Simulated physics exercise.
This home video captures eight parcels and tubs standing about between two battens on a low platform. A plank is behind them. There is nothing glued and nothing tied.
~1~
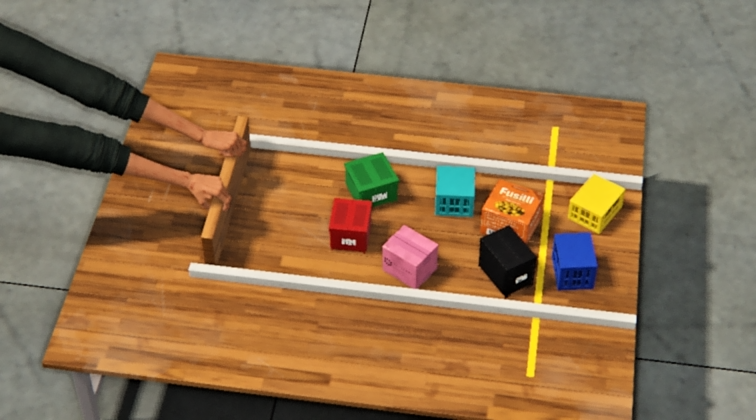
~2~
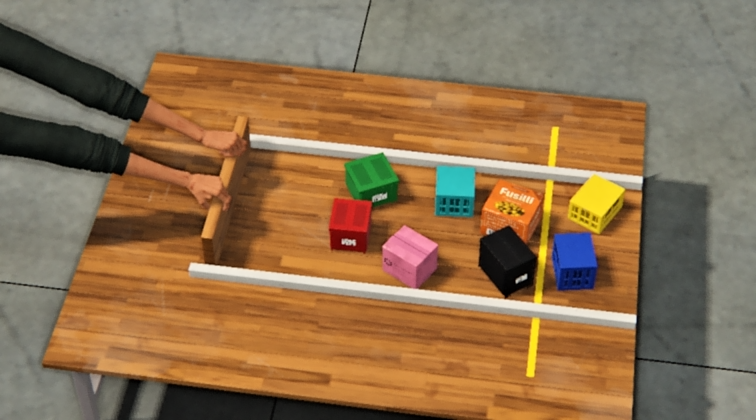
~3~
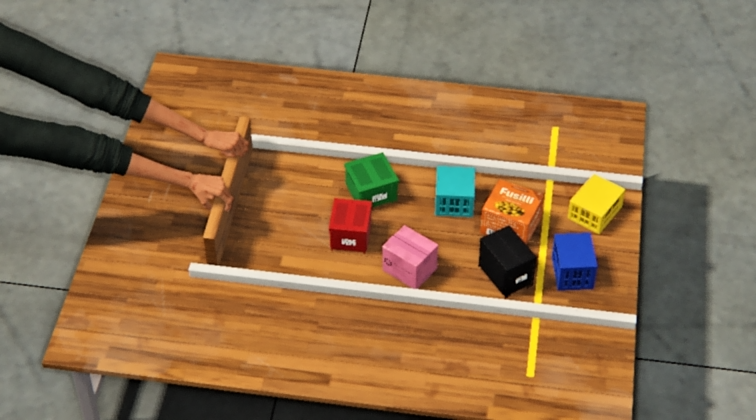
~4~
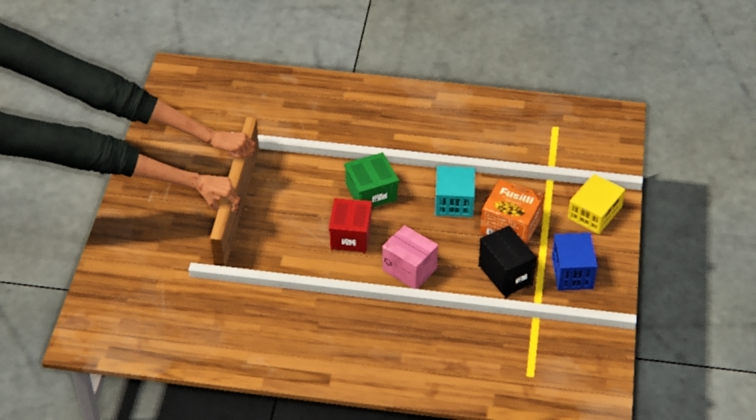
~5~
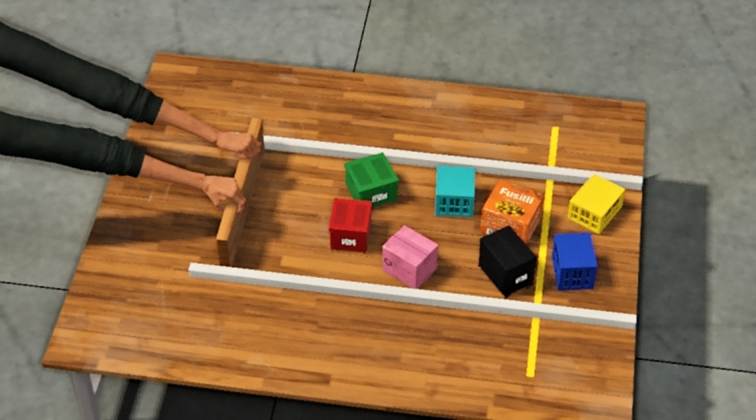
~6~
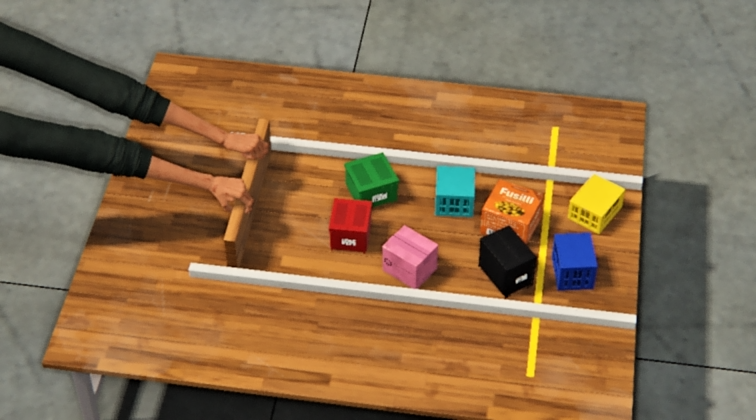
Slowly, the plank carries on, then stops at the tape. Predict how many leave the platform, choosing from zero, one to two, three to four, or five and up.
Seems the ones that don't stay up number one or at most two, for sure.
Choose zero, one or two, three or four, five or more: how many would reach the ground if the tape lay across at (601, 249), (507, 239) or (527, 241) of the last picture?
Taking the places in the order asked: 5 or more, then none, then zero.
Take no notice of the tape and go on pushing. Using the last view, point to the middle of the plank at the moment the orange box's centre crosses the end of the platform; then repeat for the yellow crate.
(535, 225) and (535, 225), roughly.
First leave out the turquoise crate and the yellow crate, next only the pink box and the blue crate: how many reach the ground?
I'd say 0 the first time and 1 the second time.
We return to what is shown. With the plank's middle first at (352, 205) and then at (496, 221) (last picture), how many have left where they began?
At the first spot the count is 2, and at the second it is 8.
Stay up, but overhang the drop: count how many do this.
I count 1 overhanging.
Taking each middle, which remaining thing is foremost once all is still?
The blue crate, that one.
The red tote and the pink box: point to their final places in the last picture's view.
Close to (562, 247); the other close to (558, 284).
Soon after, none off yet; yellow crate at rest near (596, 204); blue crate at rest near (574, 262); black tote at rest near (507, 262).
In the end, the number that fall off is one or two; gone, orange box and yellow crate.
